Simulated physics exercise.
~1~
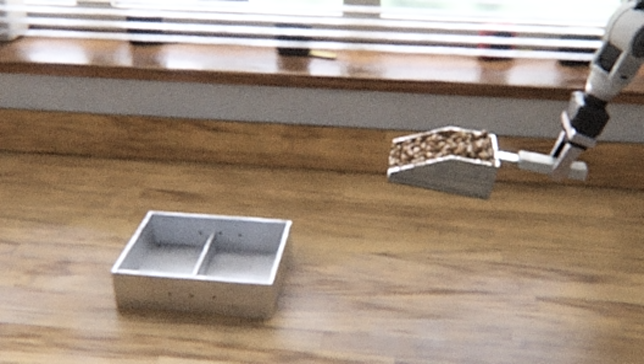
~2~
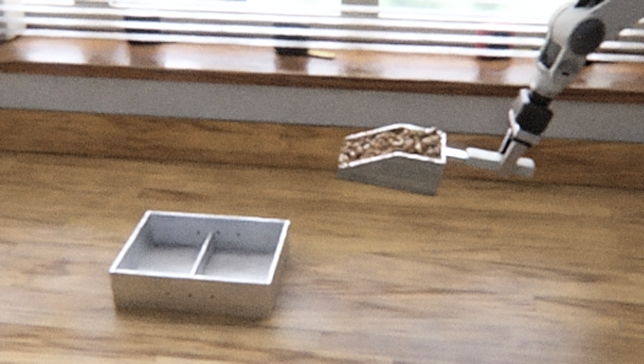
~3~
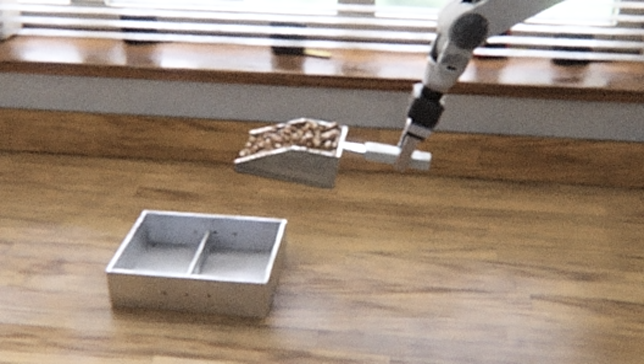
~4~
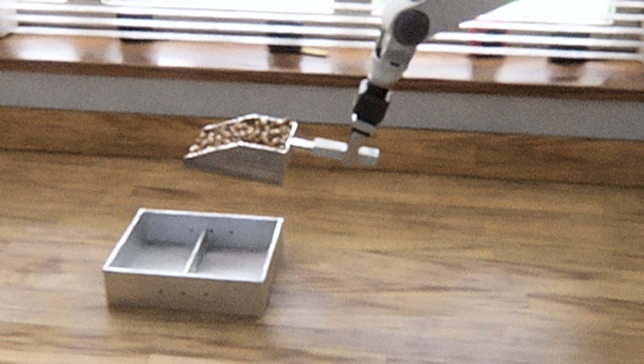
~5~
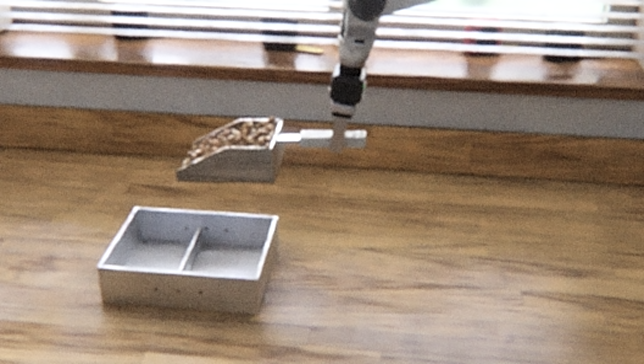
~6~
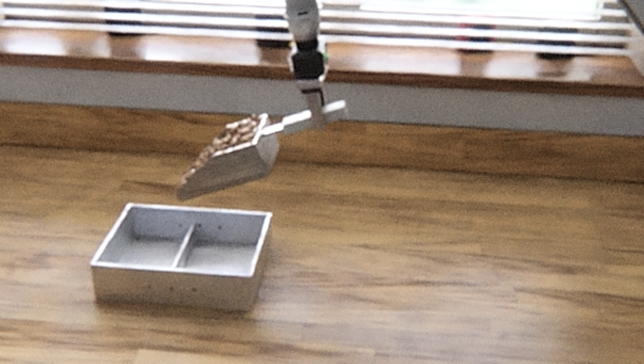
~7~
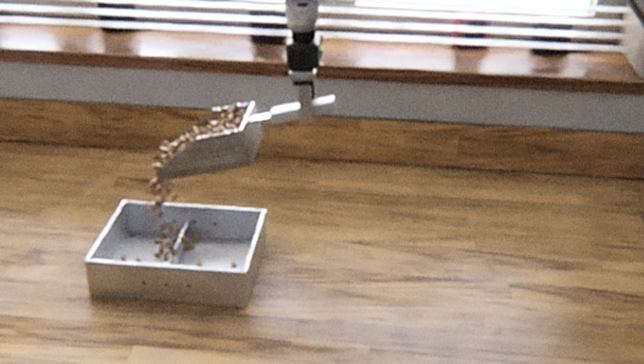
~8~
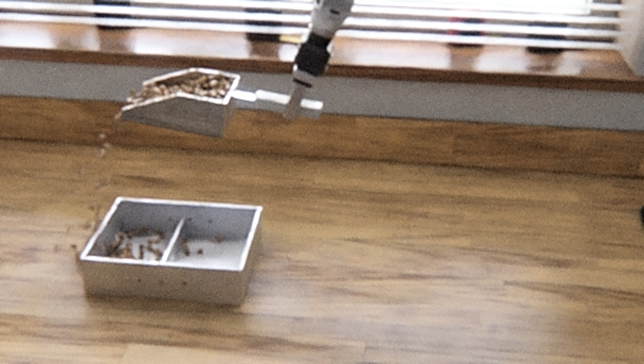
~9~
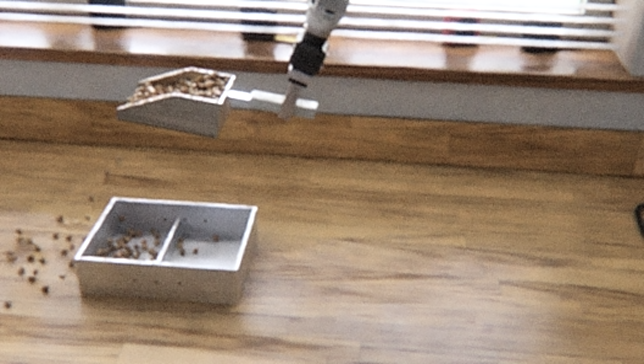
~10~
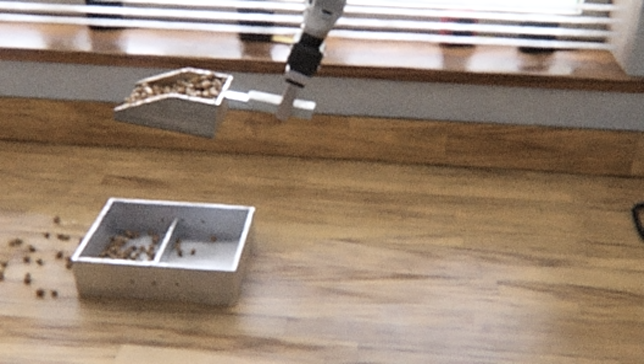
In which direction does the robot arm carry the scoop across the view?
The robot arm carries the scoop toward the left.
The video shows a robot arm carrying a scoop of dried beans left toward a divided box, tipping it so some beans pour in, then leveling it. Several beans scatter on the table left of the box, and the scoop stays raised, still holding many.
